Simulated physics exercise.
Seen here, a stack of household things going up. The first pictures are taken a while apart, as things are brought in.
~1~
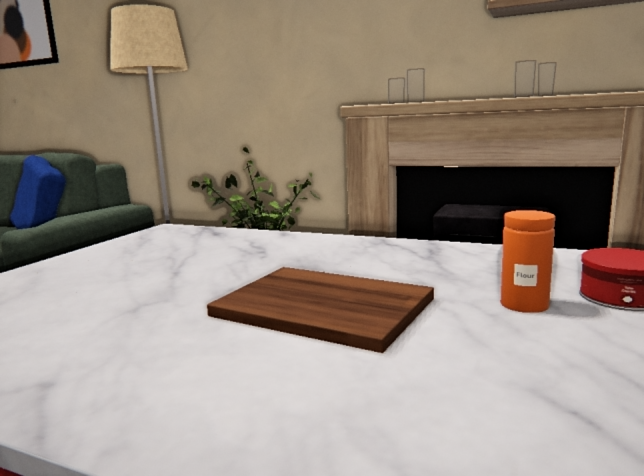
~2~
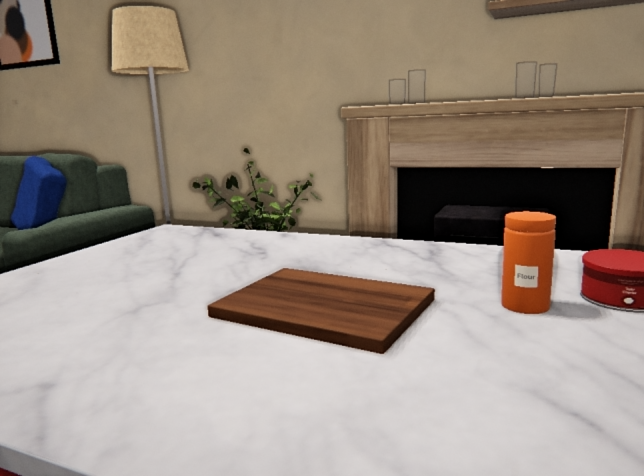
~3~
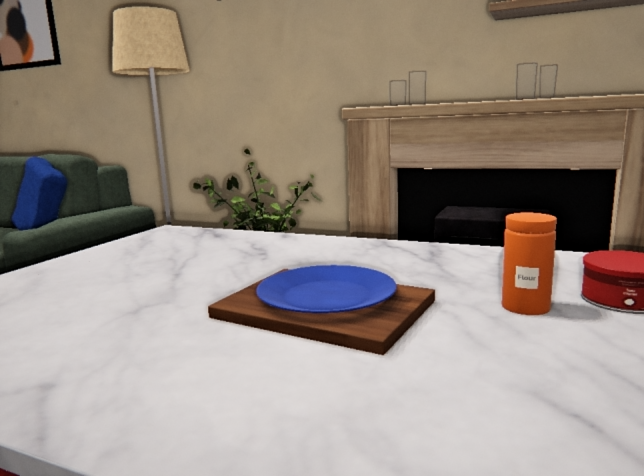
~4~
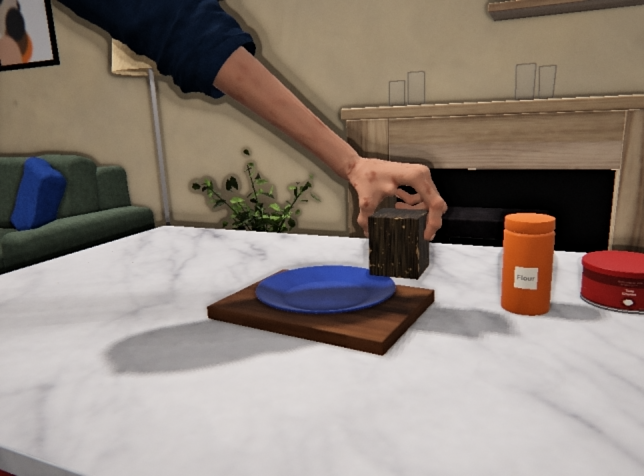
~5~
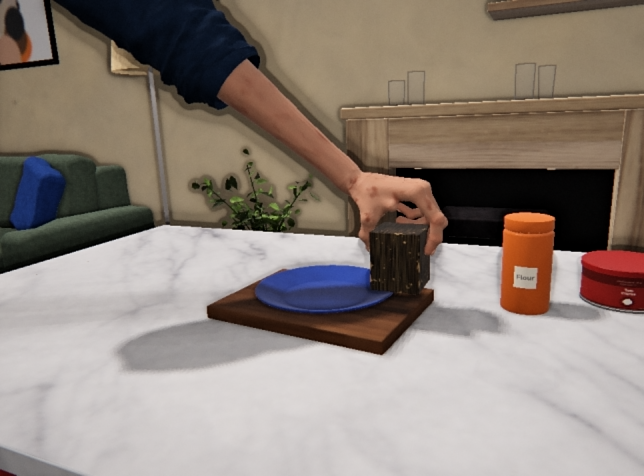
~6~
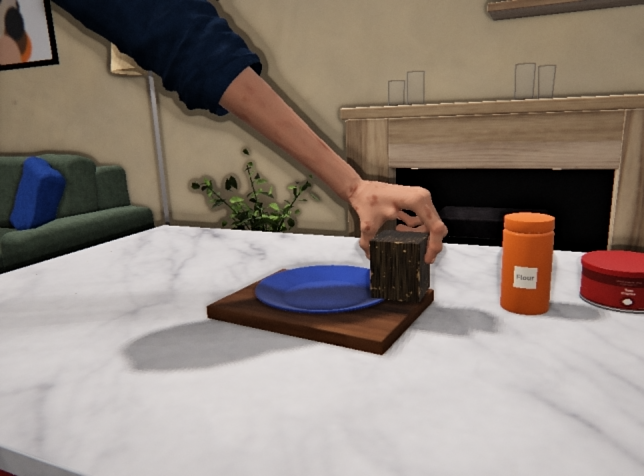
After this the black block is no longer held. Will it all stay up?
The pile gives way.
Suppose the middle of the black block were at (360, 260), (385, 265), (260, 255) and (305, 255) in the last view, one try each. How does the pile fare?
In the first case it keeps its balance; in the second case it holds; in the third case it loses its balance; in the fourth case it stays up.
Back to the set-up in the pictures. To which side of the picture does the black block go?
It goes to the right.
Then, 0.30 s after the last picture, black block tipped 46° from how it was near (427, 281).
Then, 0.40 s after the last picture, black block now fallen.
At rest, fallen, black block; the other 4 in place. Seen from the same camera at the end, black block near (465, 307). The pile loses its balance.
